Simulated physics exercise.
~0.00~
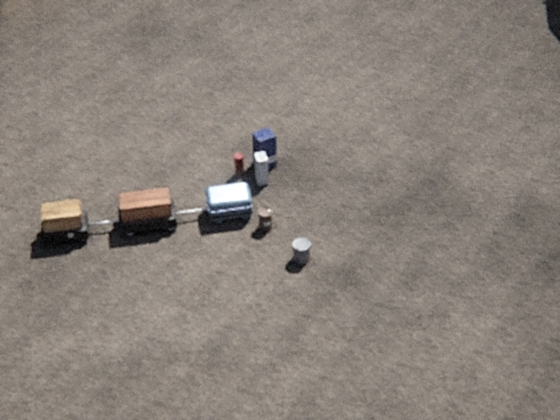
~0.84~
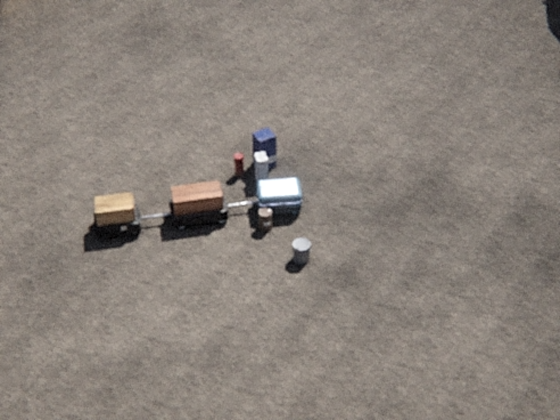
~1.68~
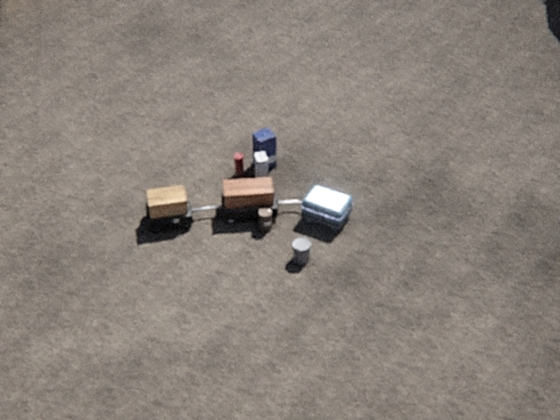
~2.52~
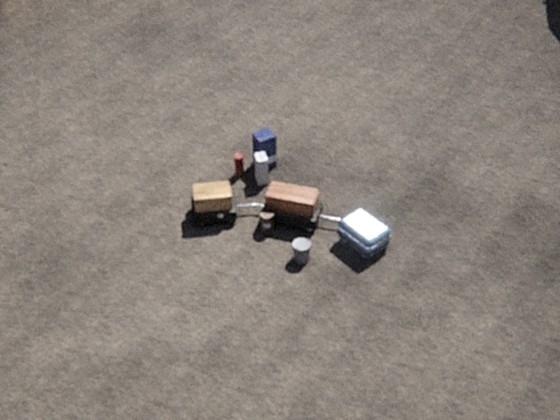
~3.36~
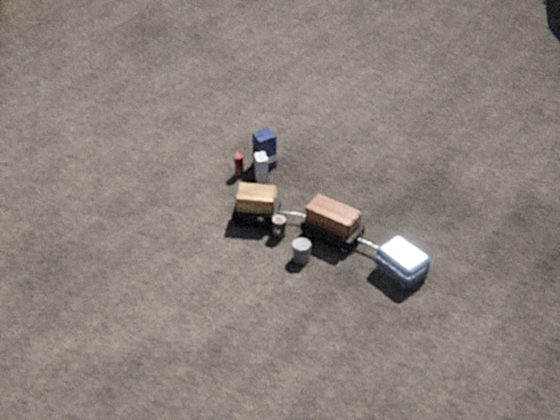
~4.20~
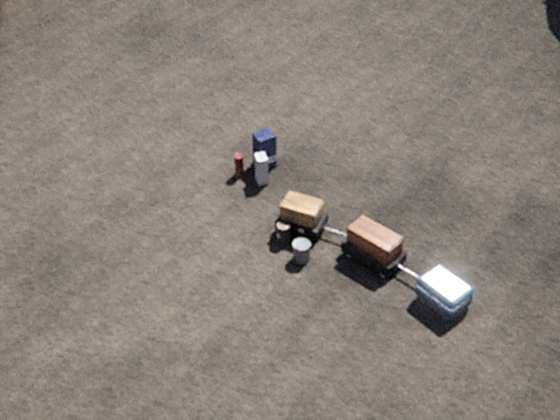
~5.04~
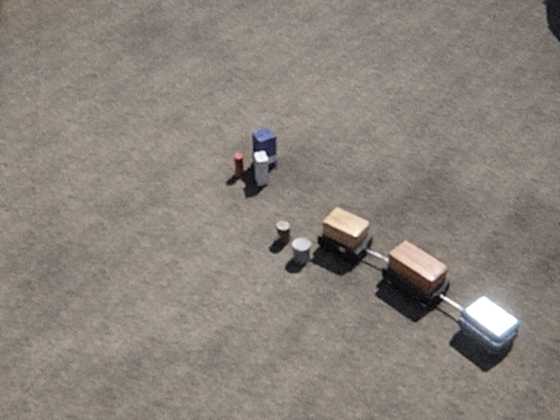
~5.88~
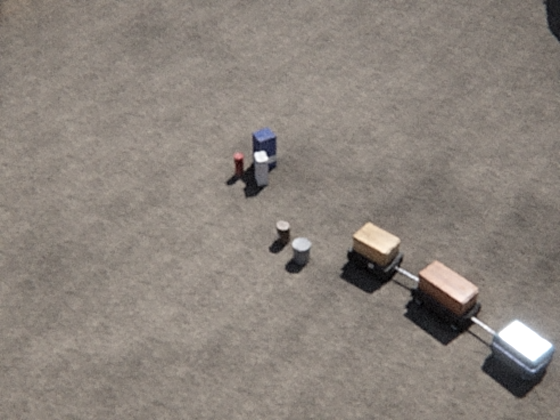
Small pale blue tug pulling two carts rightward, then curving down past standing objects, a brown canister shifting slightly but staying upright.
